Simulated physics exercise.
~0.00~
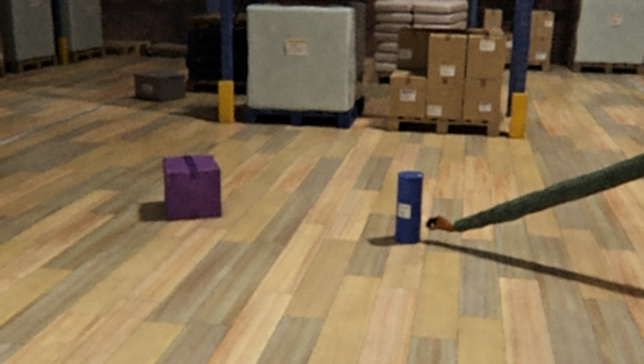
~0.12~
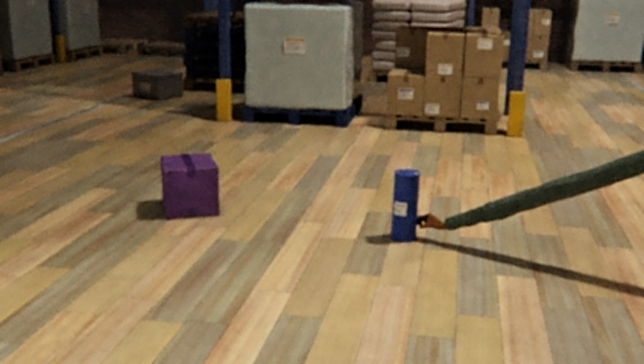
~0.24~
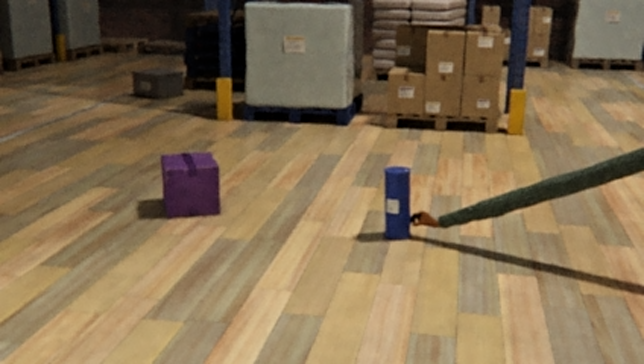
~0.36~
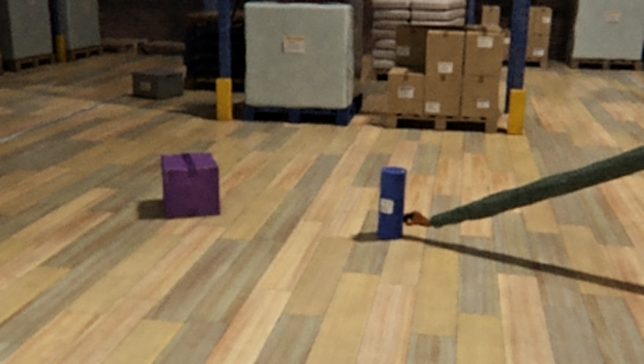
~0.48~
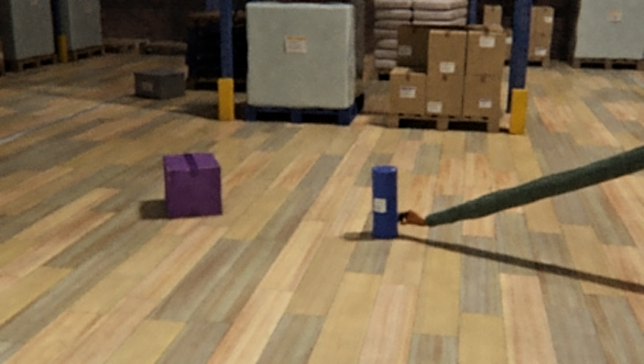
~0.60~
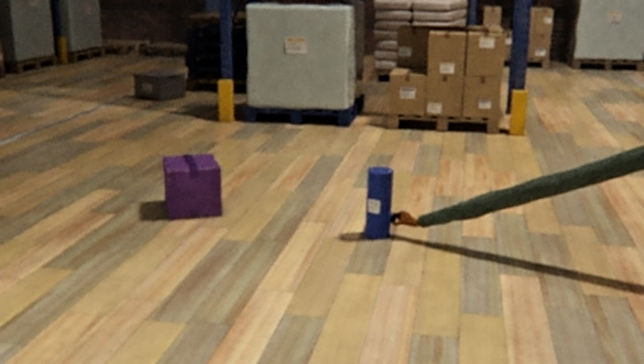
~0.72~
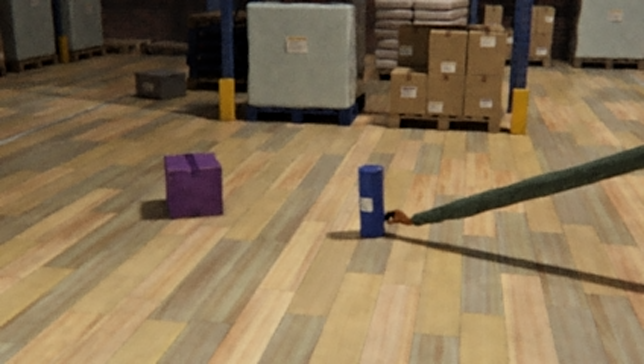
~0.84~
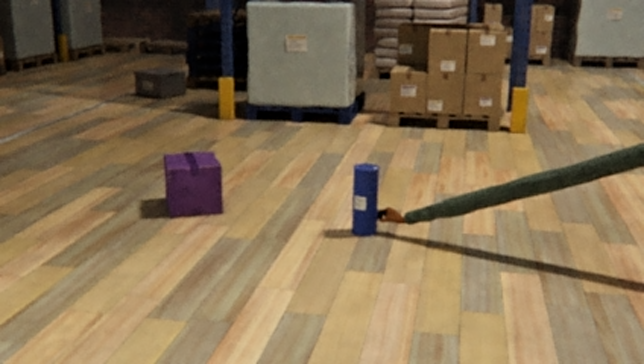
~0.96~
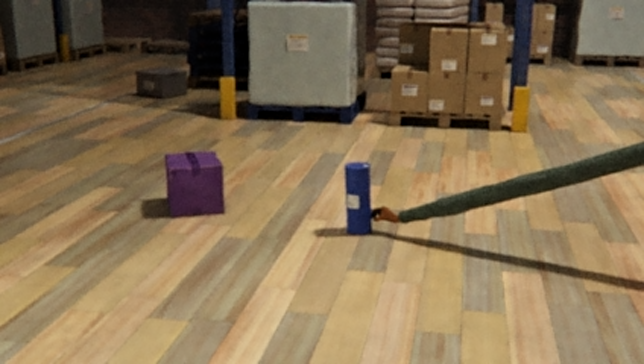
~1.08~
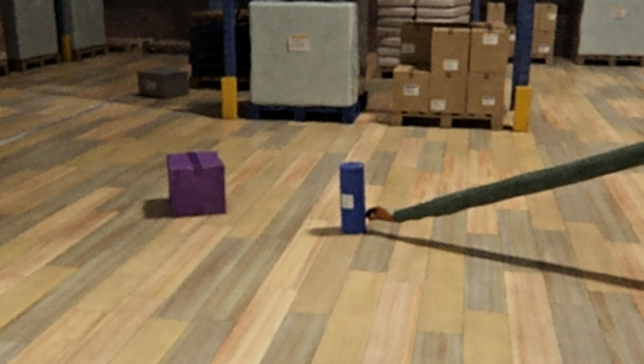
To begin with, a blue canister stands upright on a wood-plank warehouse floor, with a purple box to its left and loaded pallets behind. A hand at the end of a long green-sleeved arm reaches in from the right, its fingers close to the canister's side. The canister starts to slide slowly left as the hand follows right beside it. It keeps moving at a steady, gentle pace toward the purple box, which stays in place. By the end, the canister has shifted well left, still standing upright and short of the box, with the hand still next to it.
